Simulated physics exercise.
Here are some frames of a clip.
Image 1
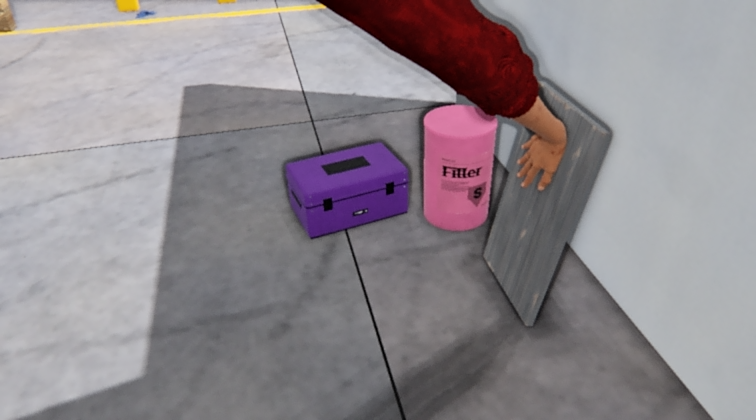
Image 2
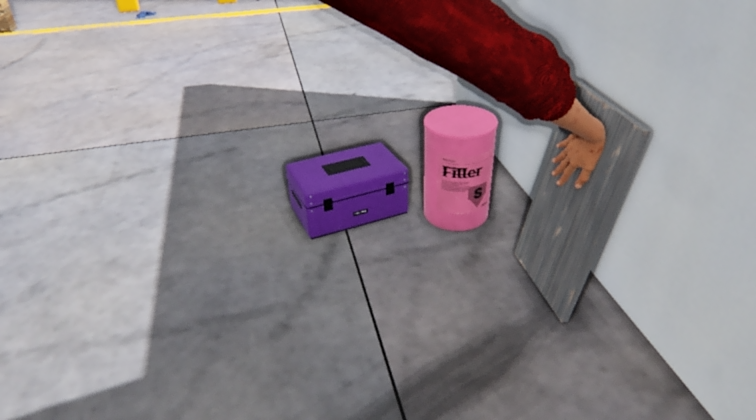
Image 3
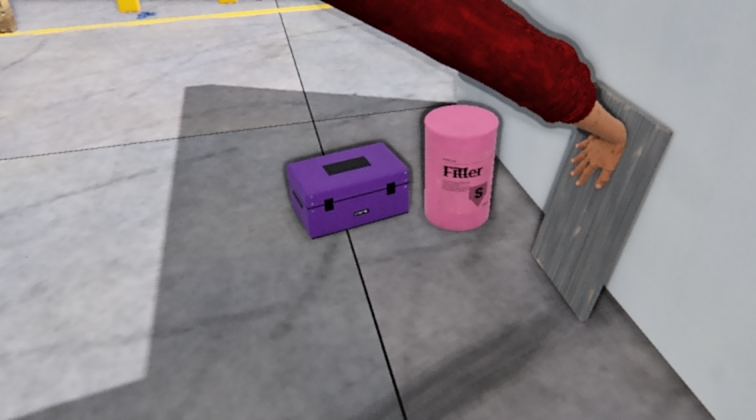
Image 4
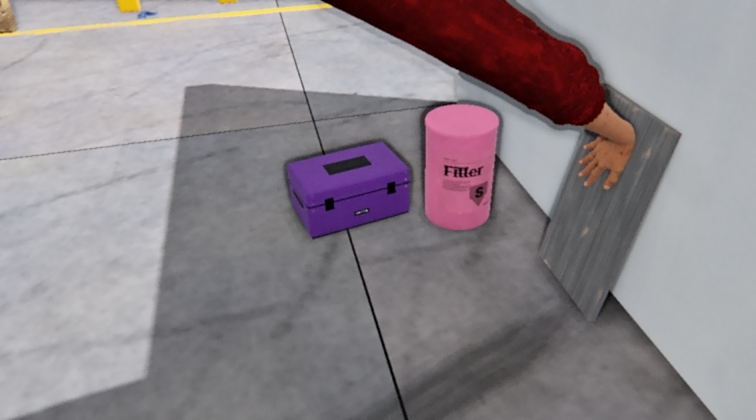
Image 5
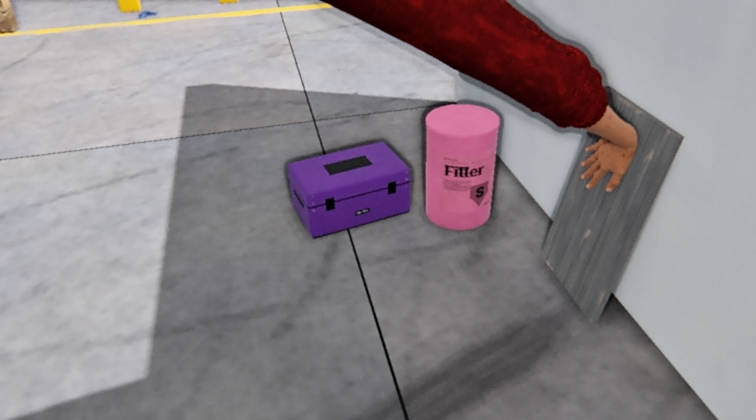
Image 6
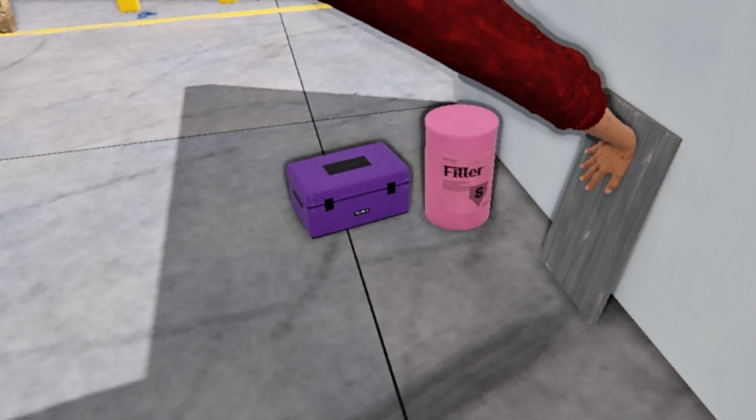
A red-sleeved arm moving a grey board rightward to lean on a pale wall, beside a pink drum and purple toolbox.
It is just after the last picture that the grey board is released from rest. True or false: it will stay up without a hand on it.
True.
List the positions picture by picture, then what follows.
The first picture shows not yet at the wall; grey board (535, 205); purple toolbox (347, 188).
The second picture shows not yet at the wall; grey board (571, 203); purple toolbox (348, 188).
The third picture shows not yet at the wall; grey board (590, 203); purple toolbox (348, 188).
The fourth picture shows not yet at the wall; grey board (598, 204); purple toolbox (349, 188).
The fifth picture shows leant on the wall, still held; grey board (601, 206); purple toolbox (350, 188).
The sixth picture shows leant on the wall, still held; grey board (599, 208); purple toolbox (349, 188).
Then, 0.50 s past the last view, nothing moves.
Then, 1.10 s past the last view, grey board resting near (599, 208).
Finally, all 3 still in place. Final places as the last picture's camera would see them, grey board near (600, 208). The board remains leaning.
